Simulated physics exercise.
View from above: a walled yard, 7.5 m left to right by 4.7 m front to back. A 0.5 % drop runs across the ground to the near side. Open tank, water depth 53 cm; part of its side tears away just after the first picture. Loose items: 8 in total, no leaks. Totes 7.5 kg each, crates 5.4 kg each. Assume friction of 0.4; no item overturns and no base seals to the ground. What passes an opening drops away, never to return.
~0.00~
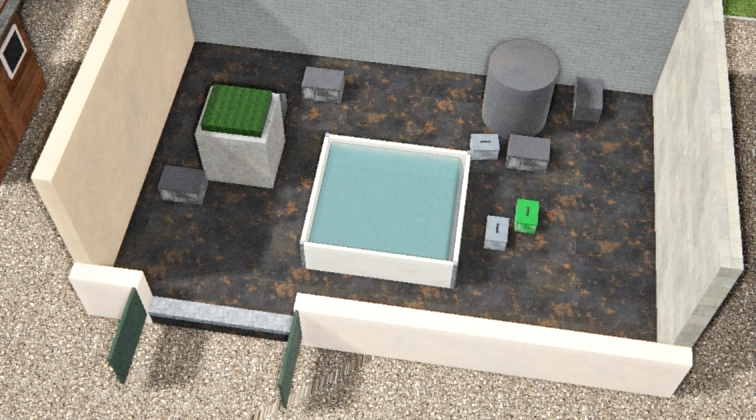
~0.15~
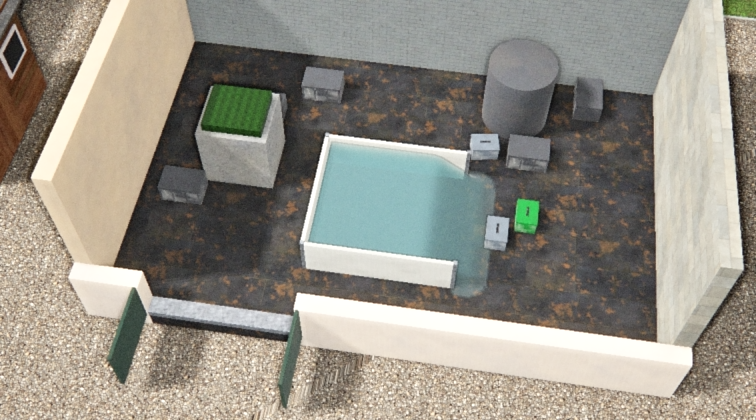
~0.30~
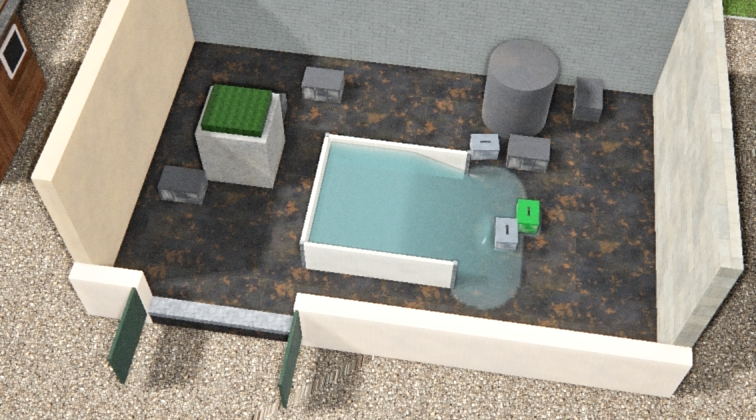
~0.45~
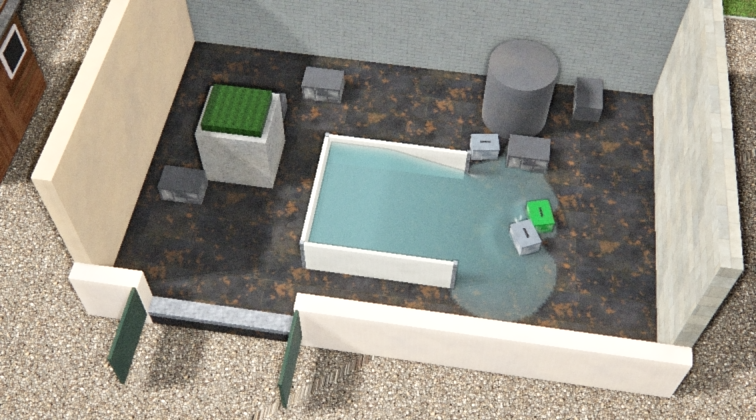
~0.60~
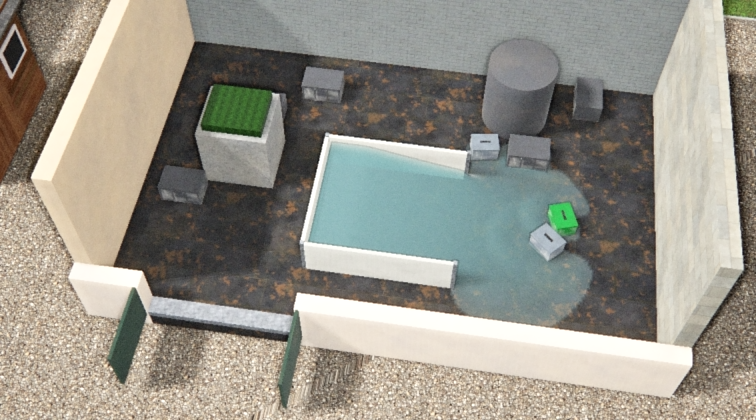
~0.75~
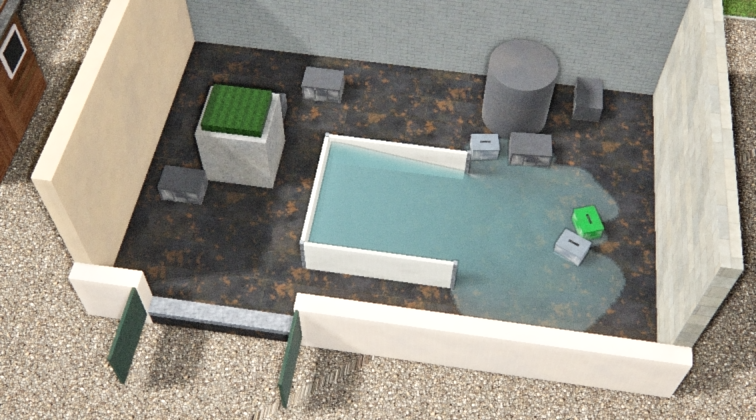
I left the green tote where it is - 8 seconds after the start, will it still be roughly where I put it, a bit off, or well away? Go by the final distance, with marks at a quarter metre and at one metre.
Well away, past the one-metre mark.
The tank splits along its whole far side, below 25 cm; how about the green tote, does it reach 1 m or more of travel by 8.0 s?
Note: Green tote shifted modestly.
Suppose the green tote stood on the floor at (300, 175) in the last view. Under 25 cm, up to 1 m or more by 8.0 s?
Put there, it remains roughly in place.
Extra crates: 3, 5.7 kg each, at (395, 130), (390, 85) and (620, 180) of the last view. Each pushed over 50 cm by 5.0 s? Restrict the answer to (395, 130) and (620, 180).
In sequence: Within it, then beyond it.
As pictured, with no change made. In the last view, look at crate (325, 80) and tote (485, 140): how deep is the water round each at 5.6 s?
About 2 and 4 cm.
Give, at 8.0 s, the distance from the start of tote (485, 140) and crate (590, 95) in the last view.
150 cm and 50 cm, respectively.
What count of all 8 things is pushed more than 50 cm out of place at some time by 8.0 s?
Answer: 6.
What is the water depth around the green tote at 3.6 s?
Somewhere close to 15 cm.
After 1.6 s the green tote is near (652, 209), 1.7 m from its start, afloat; 0 of 8 are out; 2 afloat.
After 3.6 s the green tote is near (639, 120), 2.4 m from its start, afloat; 0 of 8 are out; 4 afloat.
After 5.6 s the green tote is near (619, 86), 2.8 m from its start, afloat; 0 of 8 are out; 4 afloat.
After 8.0 s the green tote is near (602, 92), 2.6 m from its start, afloat; 0 of 8 are out; 6 afloat.
